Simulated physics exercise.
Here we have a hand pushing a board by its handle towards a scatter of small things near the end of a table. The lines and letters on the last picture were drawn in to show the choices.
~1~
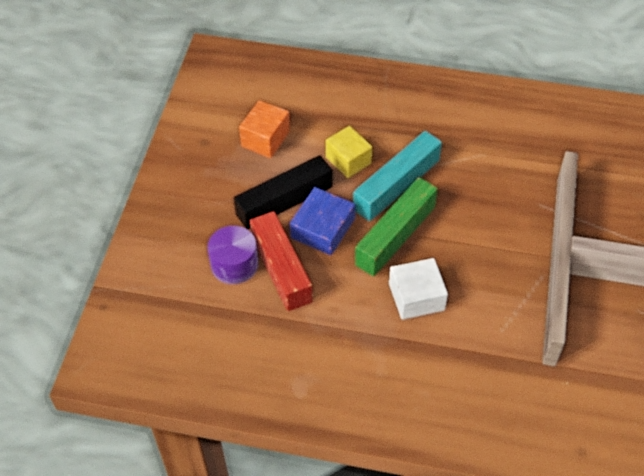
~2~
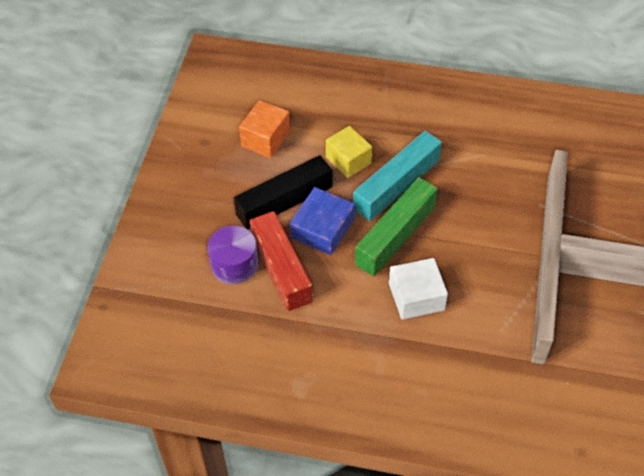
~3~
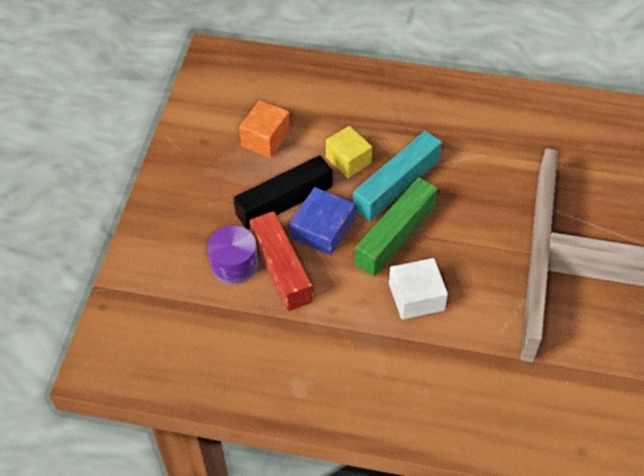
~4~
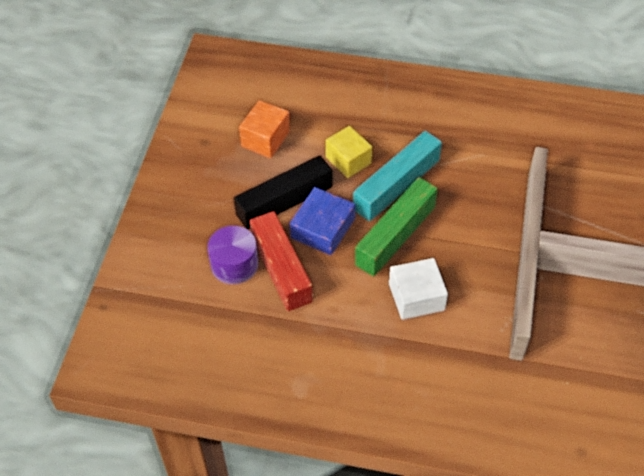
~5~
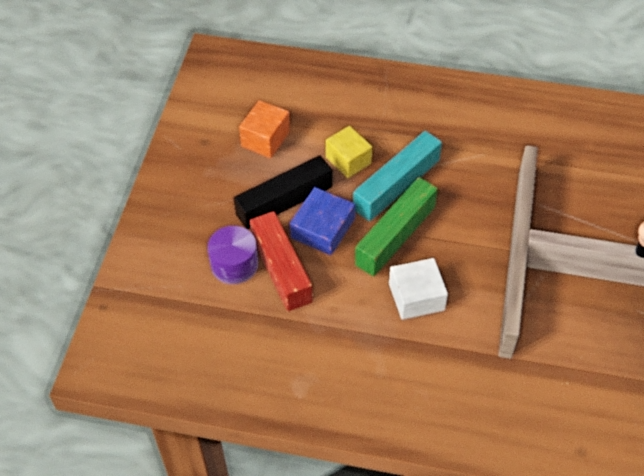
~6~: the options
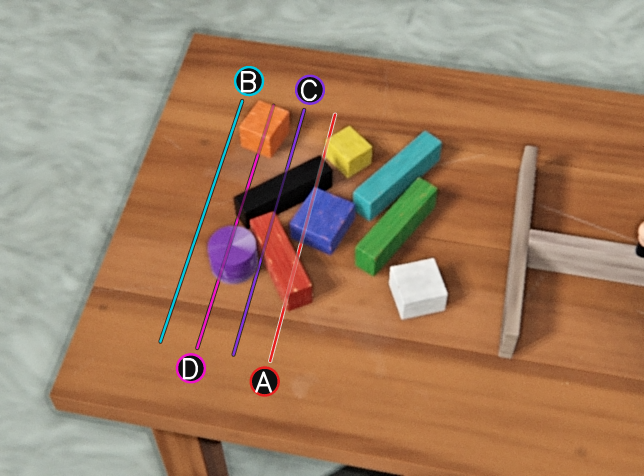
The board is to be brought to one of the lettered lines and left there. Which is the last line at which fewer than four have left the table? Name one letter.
Stop at B.
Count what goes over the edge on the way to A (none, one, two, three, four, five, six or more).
The count is none.
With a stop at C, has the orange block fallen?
By then, no.
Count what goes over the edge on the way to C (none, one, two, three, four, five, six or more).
By then, none.
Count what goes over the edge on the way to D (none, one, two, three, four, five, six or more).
In all, none.
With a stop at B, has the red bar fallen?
No.
On the marked copy, A at (305, 227); B at (205, 211); C at (272, 221); D at (239, 216).
With B. Early on, board (405, 215); white block (365, 277); turquoise bar (379, 170).
Further on, board (292, 197); purple tin (168, 269); black stick (215, 159).
At the end, board (206, 184); orange block (177, 86); purple tin (97, 288); none fallen.
As for the rest, A is within the limit but short; C is within the limit but short; D is within the limit but short.
